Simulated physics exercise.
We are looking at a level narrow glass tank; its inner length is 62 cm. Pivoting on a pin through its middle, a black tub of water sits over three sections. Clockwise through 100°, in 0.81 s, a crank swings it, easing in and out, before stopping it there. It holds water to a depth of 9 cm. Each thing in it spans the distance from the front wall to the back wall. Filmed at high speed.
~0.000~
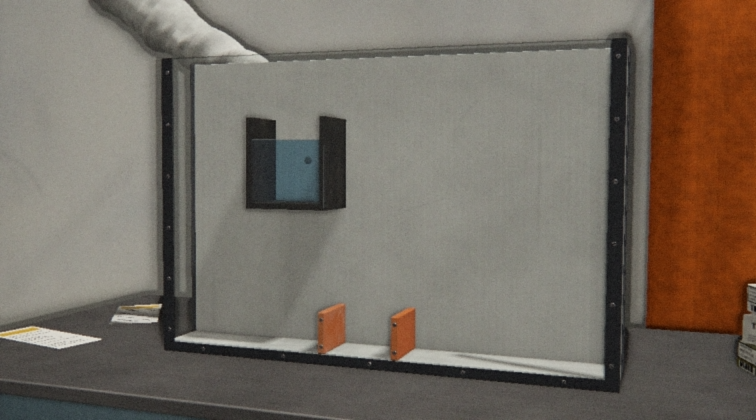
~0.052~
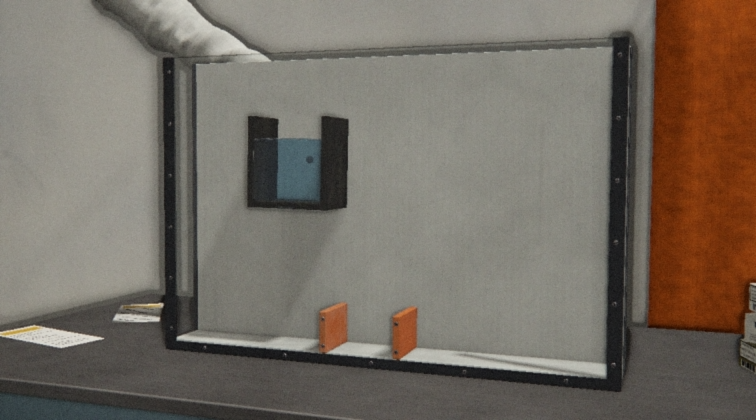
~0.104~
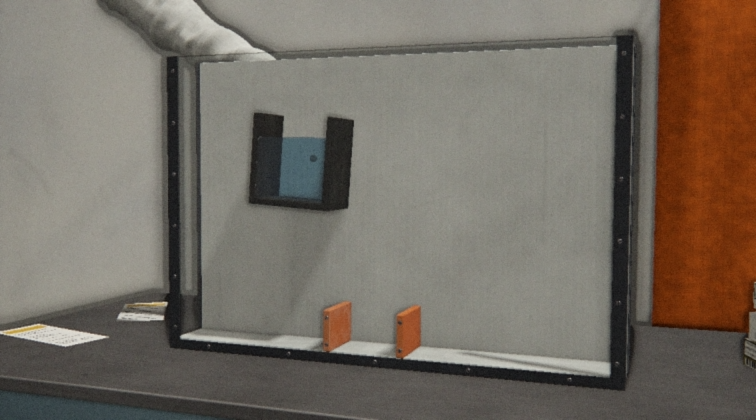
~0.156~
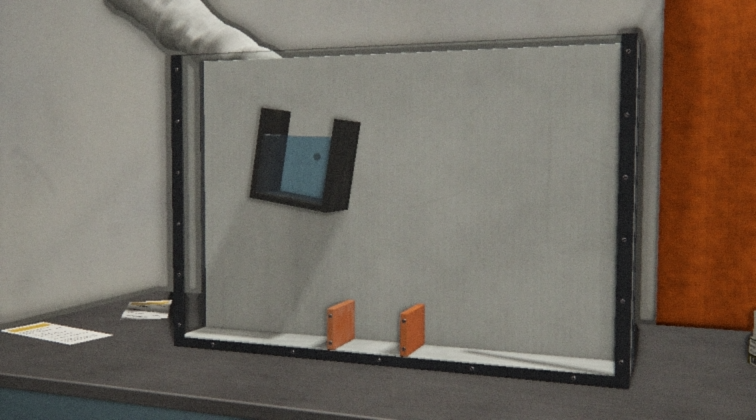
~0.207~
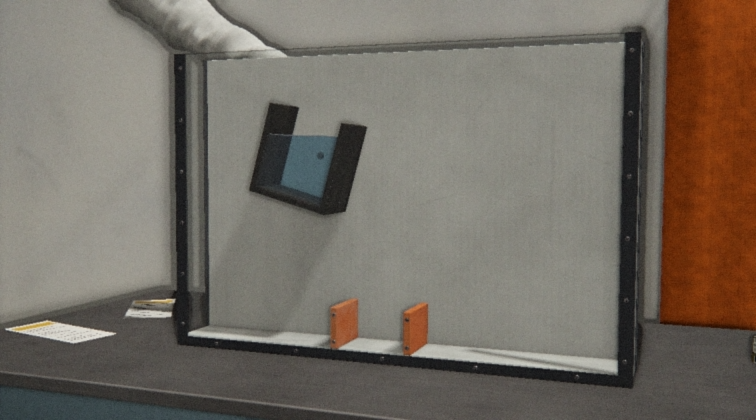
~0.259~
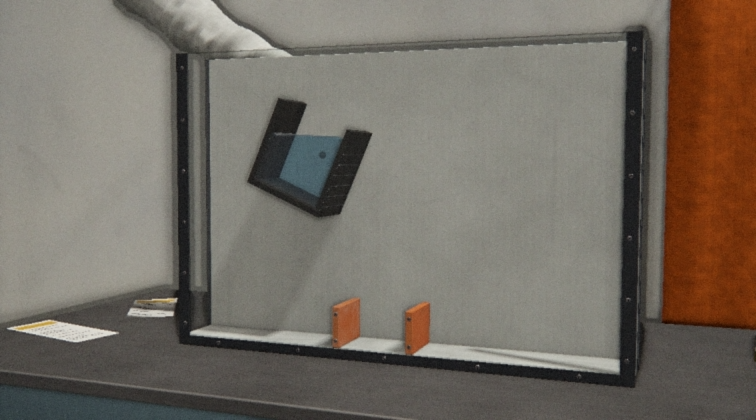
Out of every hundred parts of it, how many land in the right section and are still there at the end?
Roughly 40 out of 100.
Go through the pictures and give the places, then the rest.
In the first picture, tilt 0°; lip (322, 118); the highest water is at (286, 141); divider tops at (321, 314) and (395, 319).
In the second picture, tilt 1°; lip (324, 118); the highest water is at (269, 140).
In the third picture, tilt 4°; lip (330, 119); the highest water is at (272, 139).
In the fourth picture, tilt 9°; lip (337, 121); the highest water is at (269, 137).
In the fifth picture, tilt 15°; lip (343, 125); the highest water is at (285, 136).
In the sixth picture, tilt 23°; lip (349, 132); the highest water is at (284, 137).
After 0.45 s 100 per cent has yet to come down; below, left 0, middle 0, right 0.
After 0.70 s 79 per cent has yet to come down; below, left 0, middle 9, right 11.
After 1.03 s 23 per cent has yet to come down; below, left 1, middle 41, right 35.
In the end the left section holds 10, the middle 50 and the right 40 per cent.
